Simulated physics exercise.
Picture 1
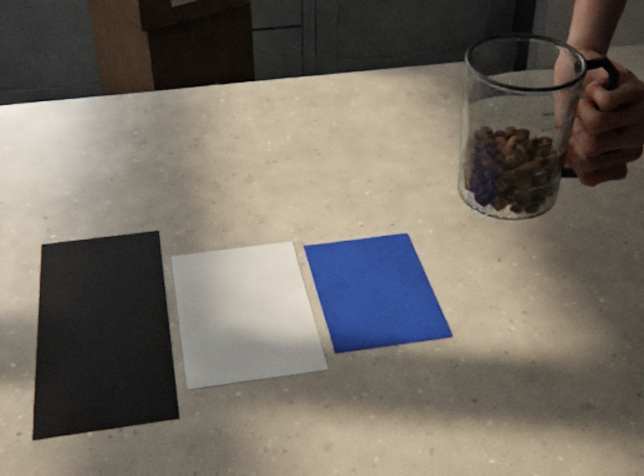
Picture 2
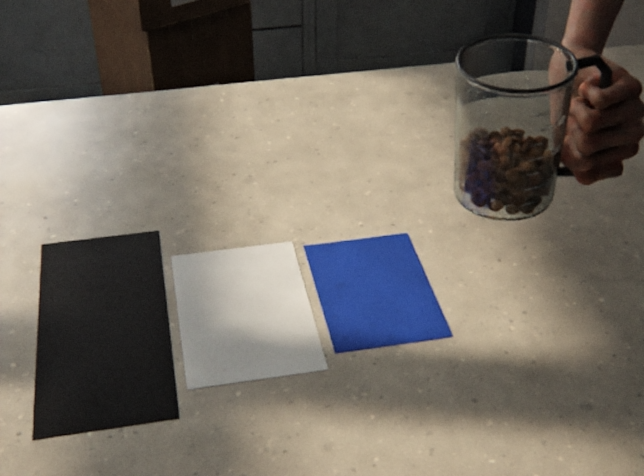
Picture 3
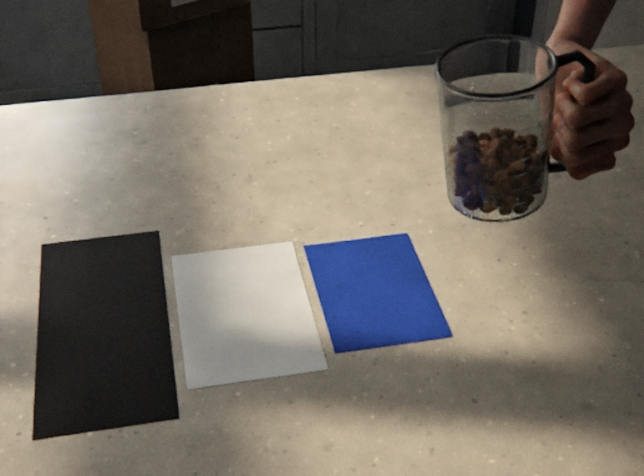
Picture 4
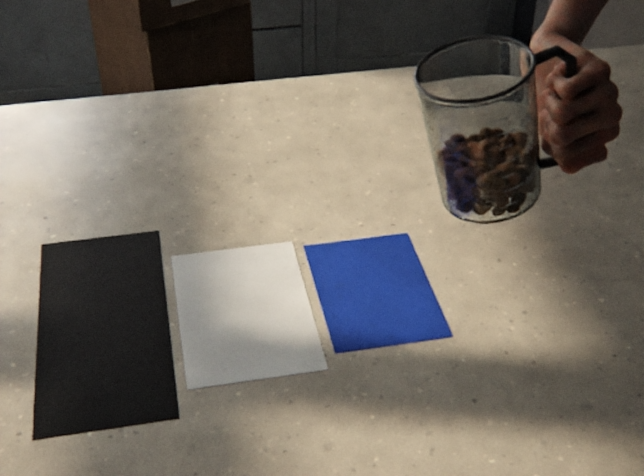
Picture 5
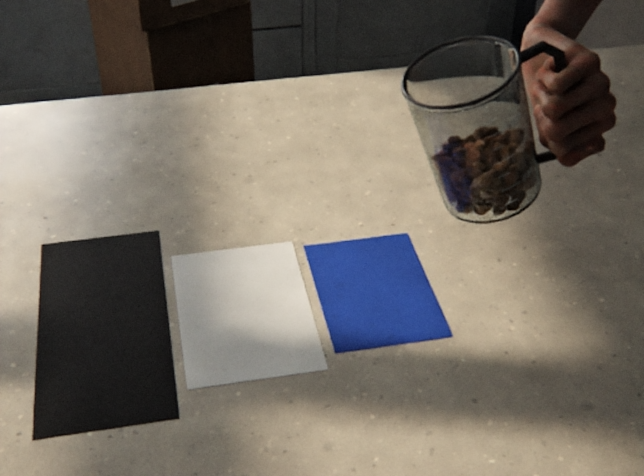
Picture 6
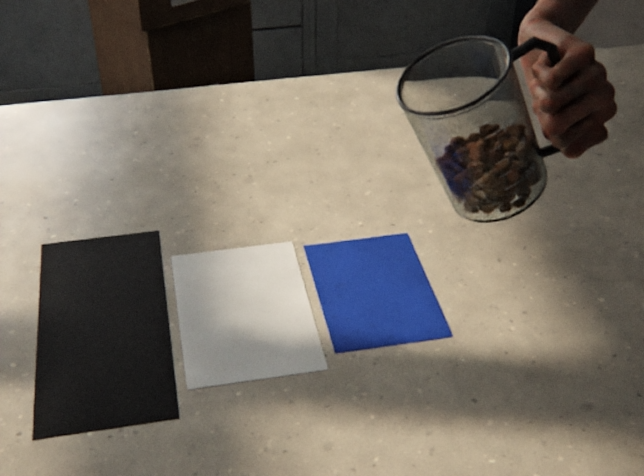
A pale speckled countertop, seen from above at an angle in dim, patchy light, stands before dark grey cabinets and a brown wooden piece. Black, white and blue rectangular mats lie side by side from left to centre, while at upper right a hand grips the dark handle of a clear jug partly filled with brown kibble. The hand moves the jug slightly left, tilting it gradually leftward, as the camera stays still.
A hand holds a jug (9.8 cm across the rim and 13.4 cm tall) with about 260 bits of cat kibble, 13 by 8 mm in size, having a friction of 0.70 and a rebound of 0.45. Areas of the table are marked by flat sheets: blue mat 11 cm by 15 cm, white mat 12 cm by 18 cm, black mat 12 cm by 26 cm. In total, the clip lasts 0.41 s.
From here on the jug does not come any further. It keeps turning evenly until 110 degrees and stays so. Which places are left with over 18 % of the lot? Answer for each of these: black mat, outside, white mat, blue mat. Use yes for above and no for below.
Black mat: No; off the mats: No; white mat: No; blue mat: Yes.
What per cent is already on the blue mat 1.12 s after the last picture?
Share at that moment: Near 0 per cent.
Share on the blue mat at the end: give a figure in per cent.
I'd reckon close to 55 per cent.
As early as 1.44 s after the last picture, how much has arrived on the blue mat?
By then it is around 10 per cent.
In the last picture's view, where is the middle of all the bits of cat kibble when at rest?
(408, 259).
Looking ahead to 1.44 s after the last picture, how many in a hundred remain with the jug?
Close to 90 per cent of the load is still held.
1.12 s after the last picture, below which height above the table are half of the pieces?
Height: About 14 cm.
Then, 0.43 s after the last picture, tilt 54 degrees; jug 100 %; middle of all pieces on or above the table near (507, 152).
Then, 0.79 s after the last picture, tilt 80 degrees; jug 100 %; middle of all pieces on or above the table near (510, 143).
Then, 1.12 s after the last picture, tilt 103 degrees; jug 100 %; middle of all pieces on or above the table near (505, 140).
Then, 1.44 s after the last picture, tilt 110 degrees; blue mat 10 %, jug 90 %; middle of all pieces on or above the table near (480, 160).
In the end, outside 10 %, white mat 0 %, black mat 0 %, blue mat 55 %, jug 35 %.
